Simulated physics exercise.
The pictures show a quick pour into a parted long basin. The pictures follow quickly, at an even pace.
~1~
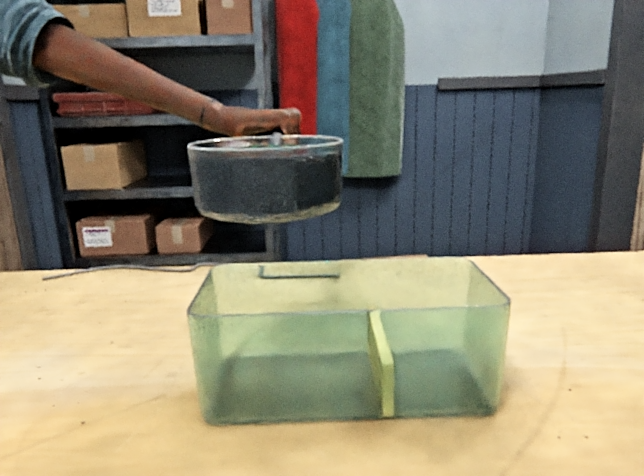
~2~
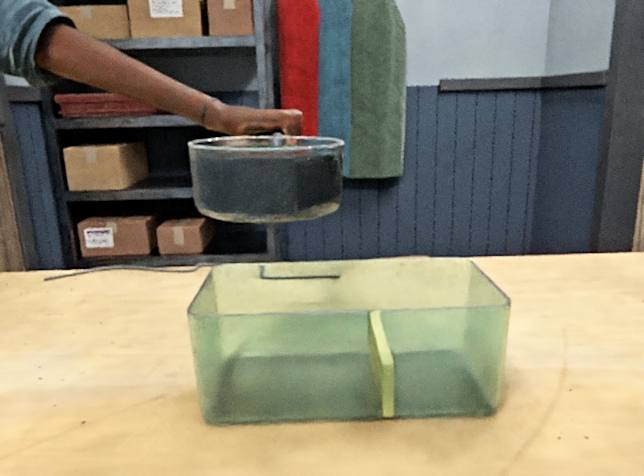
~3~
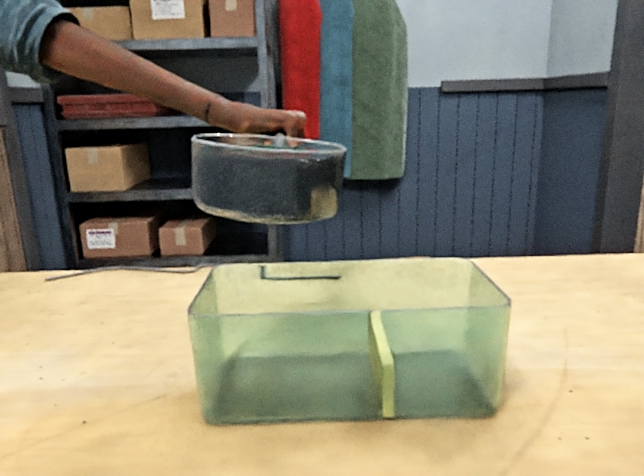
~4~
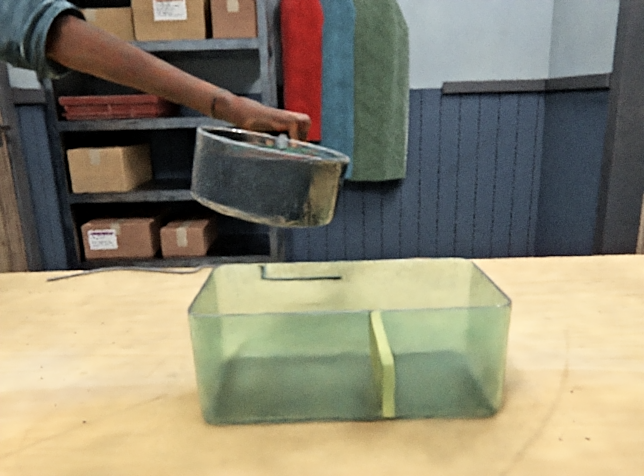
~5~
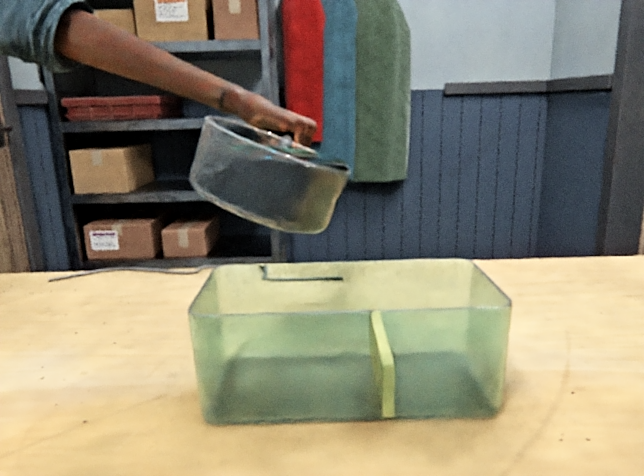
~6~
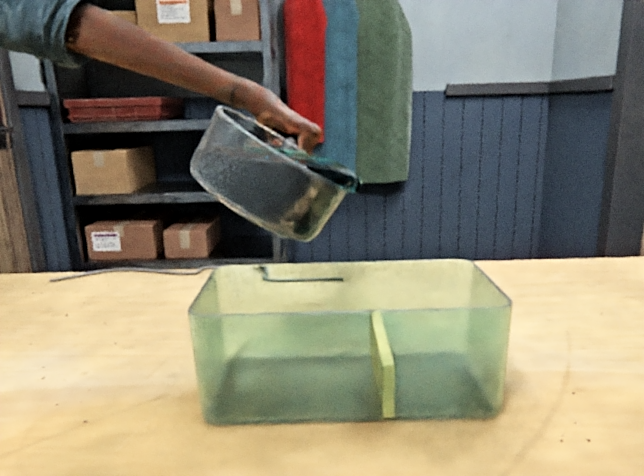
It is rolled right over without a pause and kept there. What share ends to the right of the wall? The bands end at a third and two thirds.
It comes to from a third to two thirds.
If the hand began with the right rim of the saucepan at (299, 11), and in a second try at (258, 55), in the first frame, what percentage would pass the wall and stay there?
First some 40, then 5 per cent.
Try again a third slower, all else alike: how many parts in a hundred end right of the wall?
Some 55 per cent.
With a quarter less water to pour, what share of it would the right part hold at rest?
Close to 40 per cent.
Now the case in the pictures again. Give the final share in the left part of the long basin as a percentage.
About 50 per cent.
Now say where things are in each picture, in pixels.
It leans 0°; its right rim is at (342, 142); the water meets the walls at (195, 154) and (340, 150); the long basin's rim runs from (201, 289) to (489, 280); the wall's top is at (379, 333), in the first picture.
It leans 2°; its right rim is at (343, 144); the water meets the walls at (196, 154) and (340, 151), in the second picture.
It leans 6°; its right rim is at (345, 150); the water meets the walls at (198, 151) and (342, 153), in the third picture.
It leans 13°; its right rim is at (348, 160); the water meets the walls at (200, 150) and (345, 158), in the fourth picture.
It leans 23°; its right rim is at (349, 174); the water meets the walls at (201, 150) and (347, 169); 2 per cent is over the edge, in the fifth picture.
It leans 33°; its right rim is at (348, 189); the water meets the walls at (201, 149) and (332, 172); 7 per cent is over the edge, in the sixth picture.
A moment on, the saucepan is tipped on its side and 22 per cent is still to pour, 7 is left of the wall and 31 right of it.
Next, the saucepan is tipped on its side and 6 per cent is still to pour, 32 is left of the wall and 47 right of it.
Then the saucepan is tipped on its side and 2 per cent is still to pour, 44 is left of the wall and 44 right of it.
Later the saucepan is tipped on its side and 0 per cent is still to pour, 50 is left of the wall and 46 right of it.
At rest 52 per cent lies left of the wall, 46 right of it and 3 outside.
